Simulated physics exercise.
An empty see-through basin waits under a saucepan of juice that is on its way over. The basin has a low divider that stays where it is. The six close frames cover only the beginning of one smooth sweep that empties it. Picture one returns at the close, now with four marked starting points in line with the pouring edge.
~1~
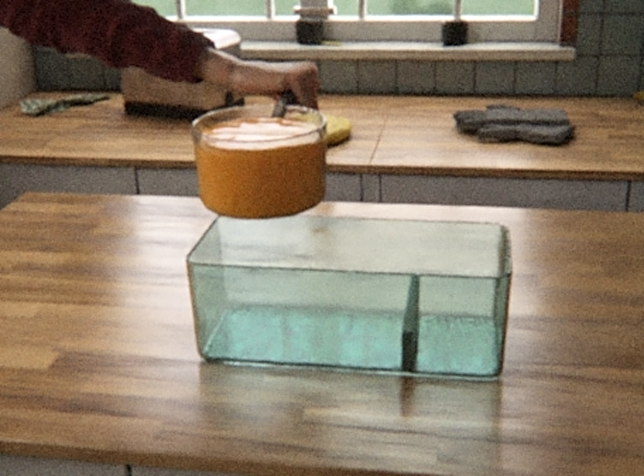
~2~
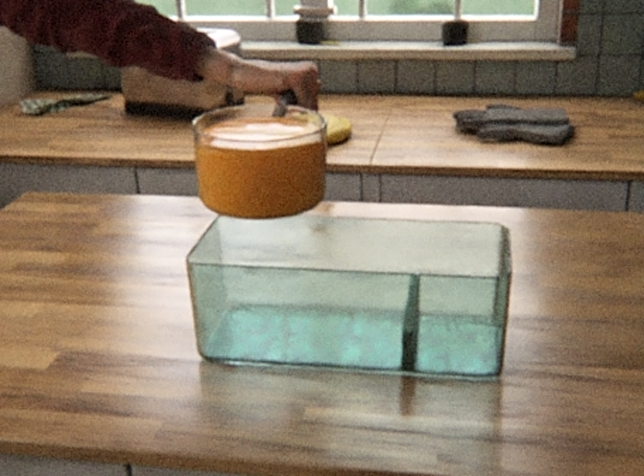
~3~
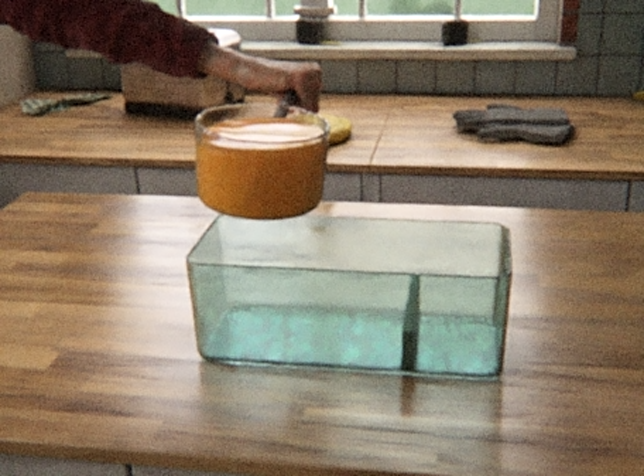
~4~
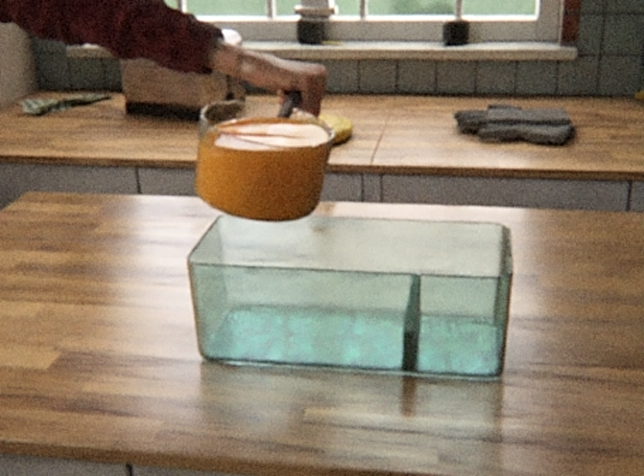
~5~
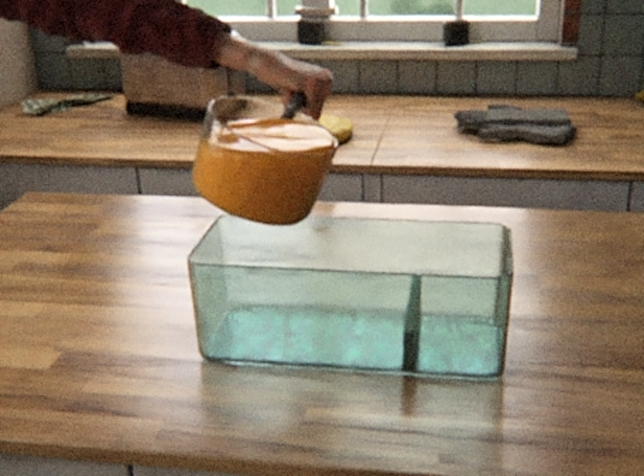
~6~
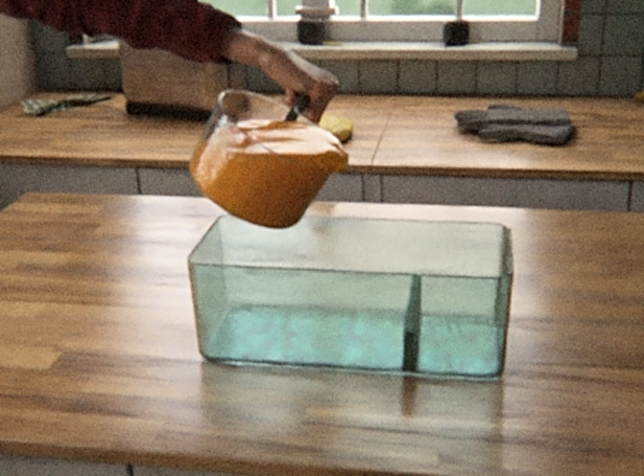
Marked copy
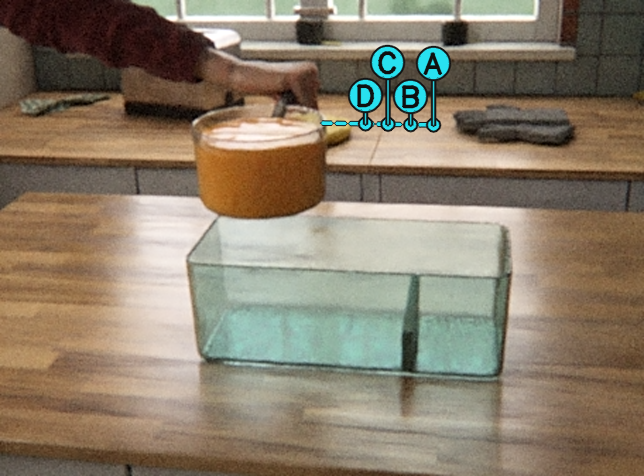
The clip opens with a hand in a dark red sleeve holding a clear pan of orange juice upright above a see-through, divided basin on a wooden counter. The pan barely moves at first, then the hand tilts it rightward, gradually and more steeply, until the juice reaches over its lip.
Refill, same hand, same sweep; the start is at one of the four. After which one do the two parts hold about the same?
D is best.
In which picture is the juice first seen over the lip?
Picture 5.
On the marked copy, A at (433, 125); B at (410, 124); C at (387, 124); D at (365, 123).
Choosing A, about 33 % ends left of the wall and 64 % right of it; 3 % is lost outside.
Choosing B, about 35 % ends left of the wall and 64 % right of it.
Choosing C, about 37 % ends left of the wall and 61 % right of it.
Choosing D, about 53 % ends left of the wall and 46 % right of it.
